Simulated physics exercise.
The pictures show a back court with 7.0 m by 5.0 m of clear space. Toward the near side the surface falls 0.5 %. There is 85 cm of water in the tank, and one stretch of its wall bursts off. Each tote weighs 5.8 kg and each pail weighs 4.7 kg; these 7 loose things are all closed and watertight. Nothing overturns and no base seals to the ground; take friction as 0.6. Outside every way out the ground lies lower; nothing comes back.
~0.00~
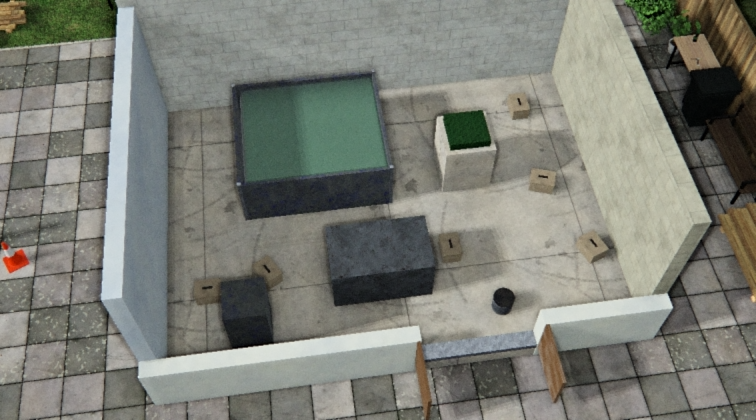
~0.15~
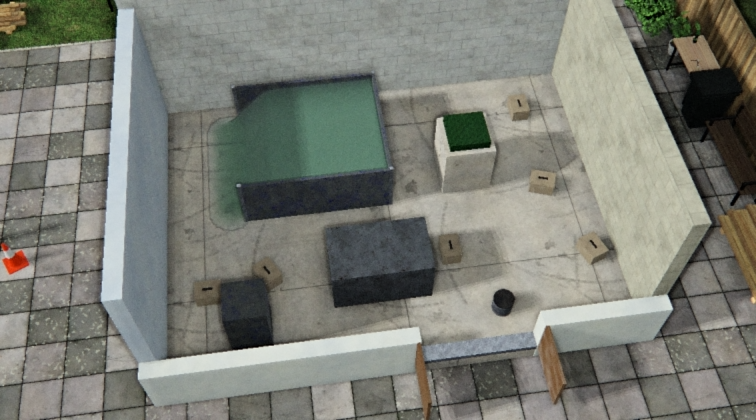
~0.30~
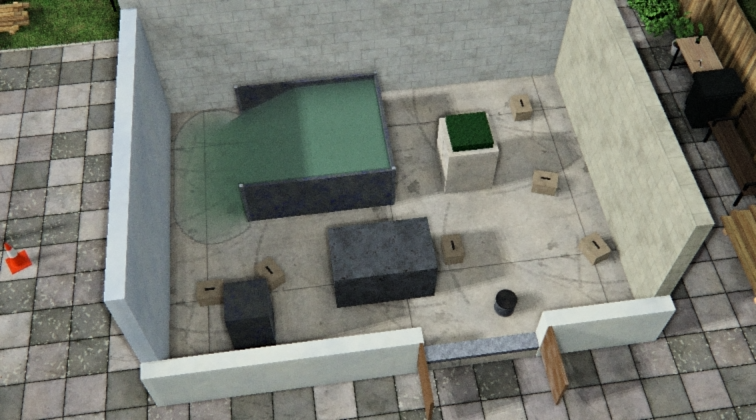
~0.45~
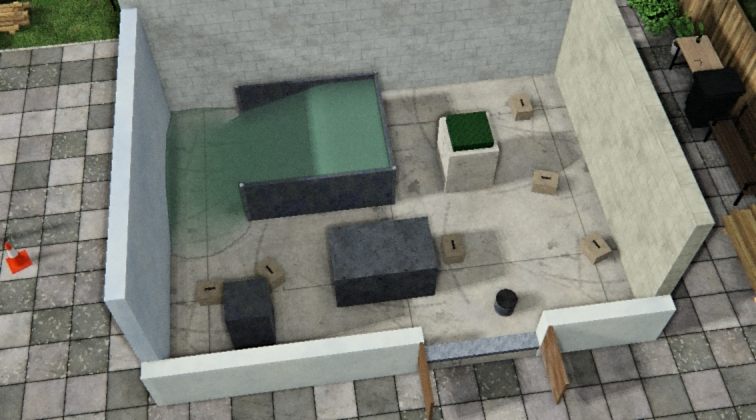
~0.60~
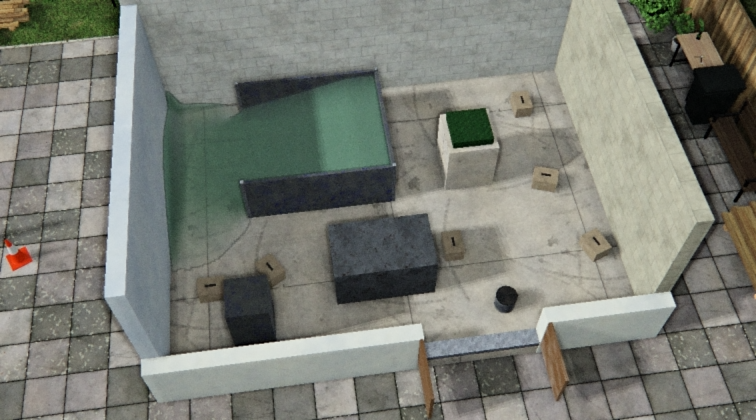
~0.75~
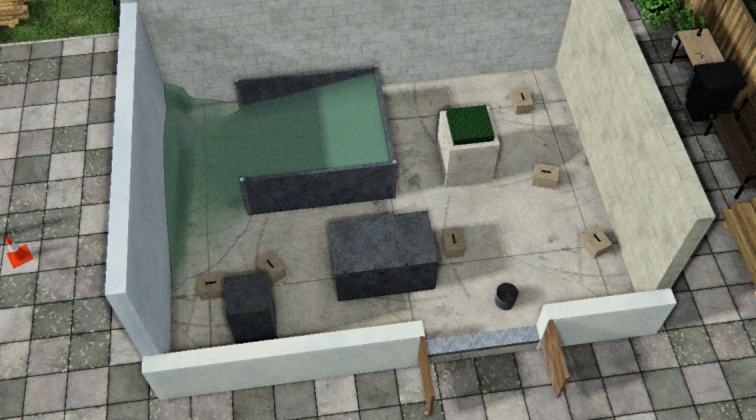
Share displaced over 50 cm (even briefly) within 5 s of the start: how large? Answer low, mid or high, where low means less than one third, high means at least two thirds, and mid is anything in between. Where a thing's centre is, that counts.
Mid.
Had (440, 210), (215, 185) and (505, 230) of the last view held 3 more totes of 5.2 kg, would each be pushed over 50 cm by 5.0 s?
One after another they come out inside the limit, above it, inside the limit.
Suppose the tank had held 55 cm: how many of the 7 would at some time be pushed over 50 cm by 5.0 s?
Under that setup the answer is 4.
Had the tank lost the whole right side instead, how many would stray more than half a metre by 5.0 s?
The answer would then be 5.
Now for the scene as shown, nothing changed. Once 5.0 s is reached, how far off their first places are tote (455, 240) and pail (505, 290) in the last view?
0 cm and 150 cm.
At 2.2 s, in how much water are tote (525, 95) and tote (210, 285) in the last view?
Some 0 cm at the first, some 22 cm at the second.
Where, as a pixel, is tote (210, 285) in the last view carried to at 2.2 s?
Around (257, 283).
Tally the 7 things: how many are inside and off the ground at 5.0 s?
By my count, 4.
After 1.1 s 0 of 7 are over 50 cm from their spots; 0 afloat.
After 2.2 s 1 of 7 are over 50 cm from their spots; 1 afloat.
After 3.5 s 4 of 7 are over 50 cm from their spots; 3 afloat.
After 5.0 s 4 of 7 are over 50 cm from their spots, and 4 have been at some point; 4 afloat.
